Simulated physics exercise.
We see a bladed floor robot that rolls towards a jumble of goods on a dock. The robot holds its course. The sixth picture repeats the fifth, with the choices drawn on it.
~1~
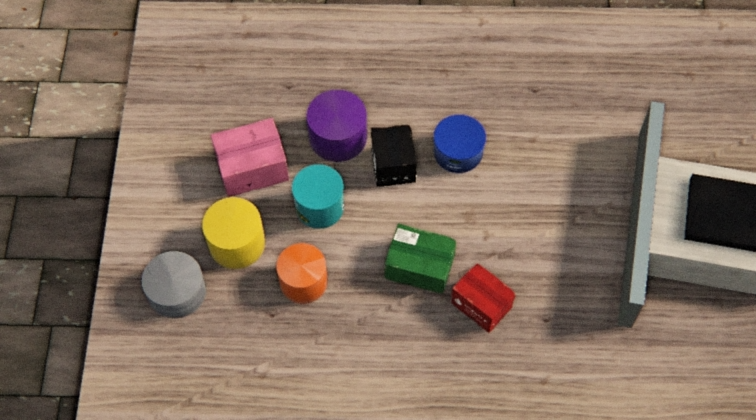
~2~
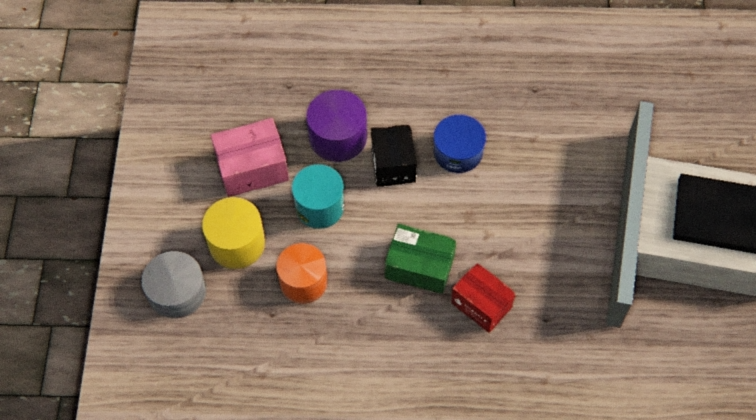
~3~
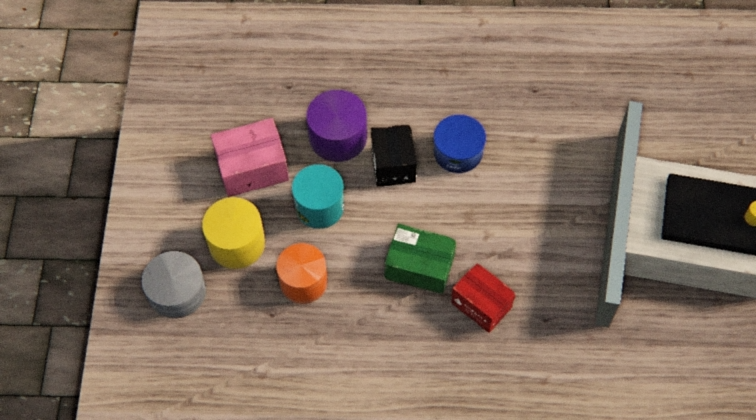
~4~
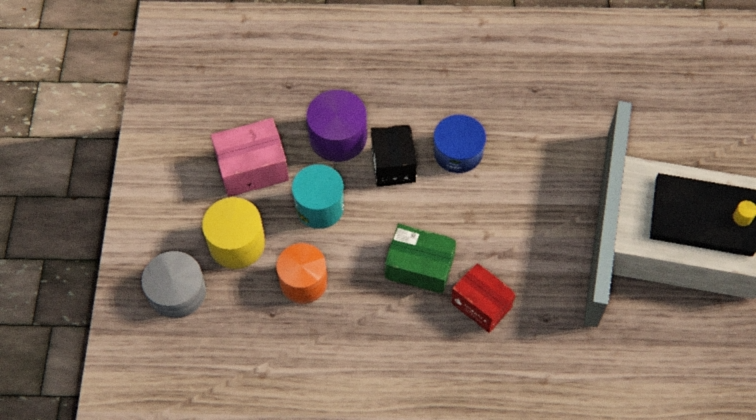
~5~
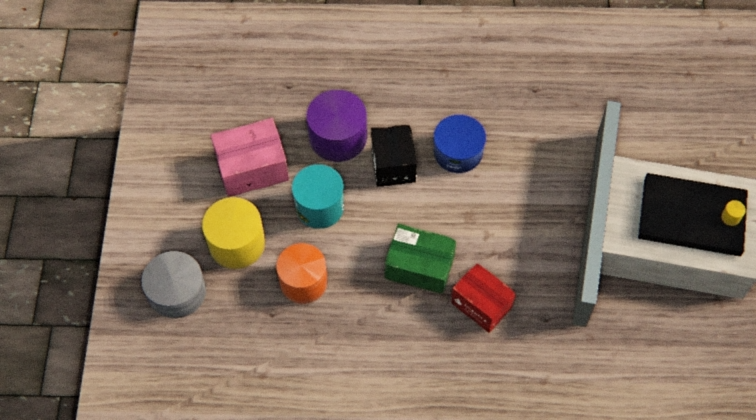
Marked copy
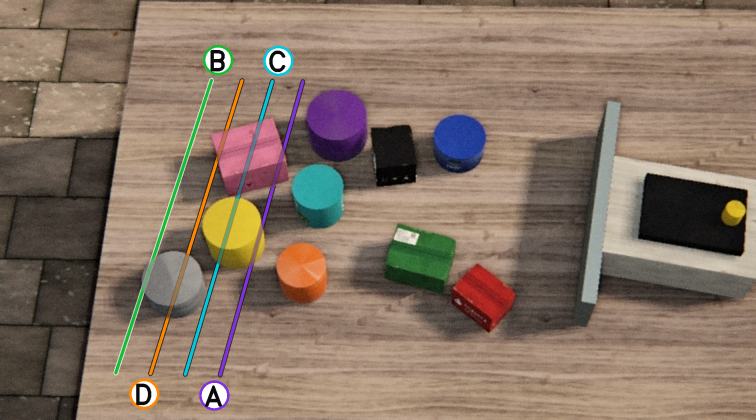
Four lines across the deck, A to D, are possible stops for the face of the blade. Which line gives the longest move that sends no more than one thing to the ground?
The farthest such stop is D.
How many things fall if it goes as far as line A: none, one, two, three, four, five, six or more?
By then, none.
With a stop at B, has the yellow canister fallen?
Yes.
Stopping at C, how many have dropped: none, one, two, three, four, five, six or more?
The count is none.
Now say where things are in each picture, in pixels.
Turquoise pail (318, 198); green parcel (421, 259); red box (483, 297), in the first frame.
Robot (720, 212); grey canister (175, 285), in the second frame.
Robot (708, 212); pink box (250, 158), in the third frame.
Robot (697, 212); blue pail (459, 145), in the fourth frame.
Robot (686, 211); orange canister (302, 274); turquoise pail (318, 198); green parcel (421, 259), in the fifth frame.
On the marked copy, A at (264, 219); B at (167, 217); C at (232, 218); D at (199, 218).
Following D. Soon after the start, robot (537, 209); red box (397, 296); blue pail (435, 141).
Later, robot (391, 206); pink box (226, 145); yellow canister (222, 232).
In the end, robot (277, 204); grey canister (102, 299); yellow canister (111, 229); none fallen.
As for the rest, A is within the limit but short; B drops four; C is within the limit but short.
